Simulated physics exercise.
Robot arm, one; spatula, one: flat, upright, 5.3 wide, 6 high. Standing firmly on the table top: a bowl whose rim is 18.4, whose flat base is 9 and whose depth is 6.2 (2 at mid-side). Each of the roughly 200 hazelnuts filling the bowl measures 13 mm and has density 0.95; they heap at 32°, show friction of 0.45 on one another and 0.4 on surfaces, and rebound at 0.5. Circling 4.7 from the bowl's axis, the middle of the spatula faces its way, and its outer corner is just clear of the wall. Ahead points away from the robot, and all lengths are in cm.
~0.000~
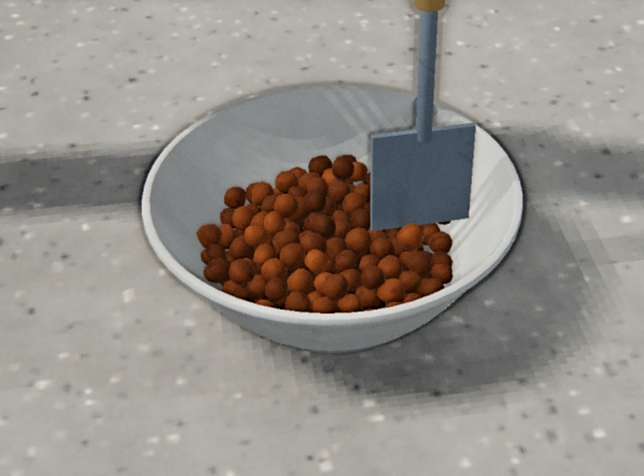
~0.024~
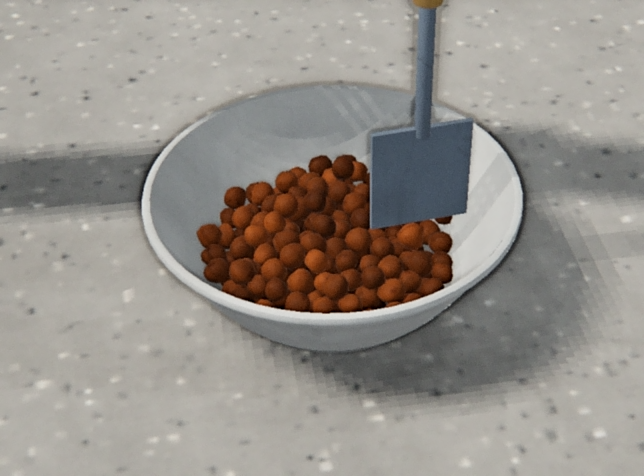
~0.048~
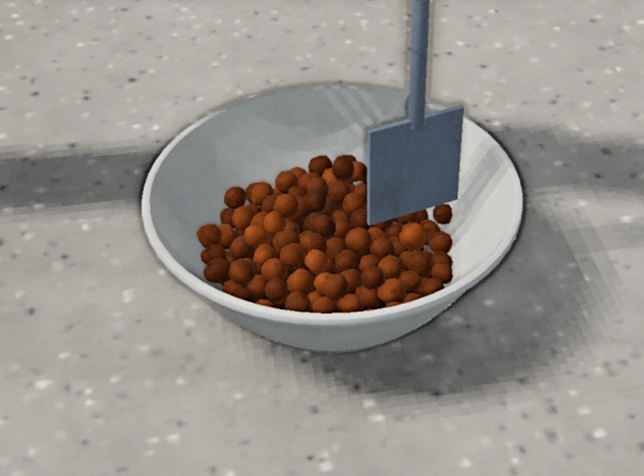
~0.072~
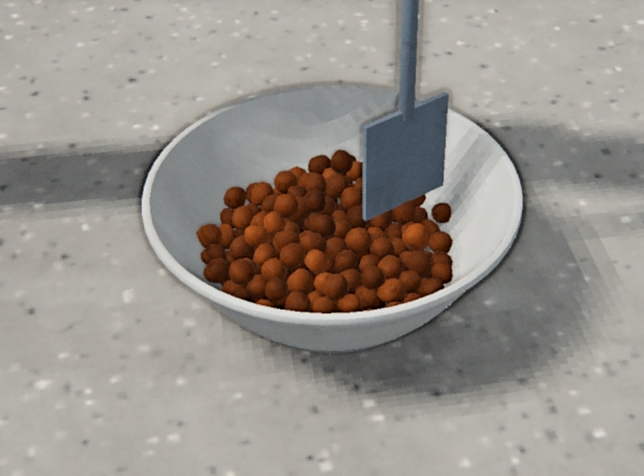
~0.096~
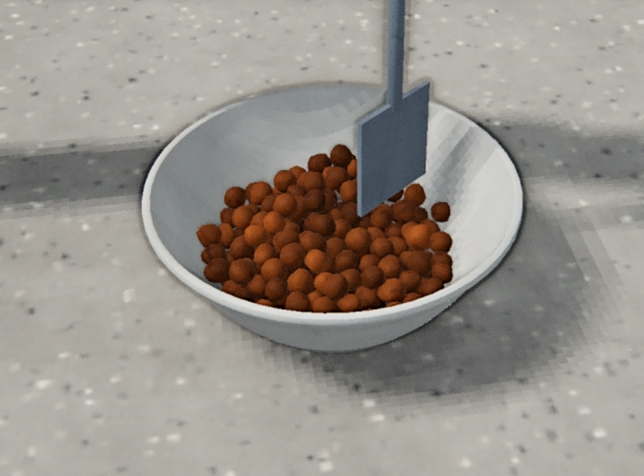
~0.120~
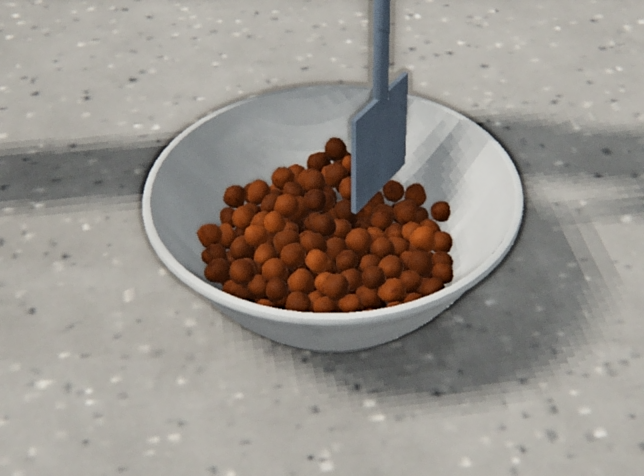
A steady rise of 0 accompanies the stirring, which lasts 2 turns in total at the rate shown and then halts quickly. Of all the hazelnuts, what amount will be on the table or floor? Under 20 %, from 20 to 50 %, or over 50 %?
Under 20 %.
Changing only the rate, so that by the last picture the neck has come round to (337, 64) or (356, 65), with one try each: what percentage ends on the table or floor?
Roughly 35 per cent on the first try and 20 per cent on the second.
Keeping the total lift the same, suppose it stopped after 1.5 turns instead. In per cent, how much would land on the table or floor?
It would be near 10 per cent.
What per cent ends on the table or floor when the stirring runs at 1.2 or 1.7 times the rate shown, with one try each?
Estimates in order: Near 20 % and near 35 %.
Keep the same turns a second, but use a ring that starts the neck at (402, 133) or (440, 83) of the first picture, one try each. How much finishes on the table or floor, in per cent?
Close to 10 per cent for the first and close to 0 per cent for the second.
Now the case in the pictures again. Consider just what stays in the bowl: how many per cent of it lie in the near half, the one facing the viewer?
Near 35 per cent of what stays in the bowl.
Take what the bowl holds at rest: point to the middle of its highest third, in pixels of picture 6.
Centre, approx.: (387, 192).
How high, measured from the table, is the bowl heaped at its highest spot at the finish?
Around 6.5 cm above the table.
After 0.69 s, 312° round, highest piece 8 above the table; 197 in the bowl, 3 on the table or floor, 4 in flight or on the tool.
After 1.25 s, 218° round, highest piece 7 above the table; 182 in the bowl, 21 on the table or floor, 1 in flight or on the tool.
After 1.74 s, 0° round, highest piece 6 above the table; 176 in the bowl, 28 on the table or floor.
After 2.44 s, 0° round, highest piece 6 above the table; 176 in the bowl, 28 on the table or floor.
At rest, 176 in the bowl, 28 on the table or floor. That is 14 % on the table or floor.
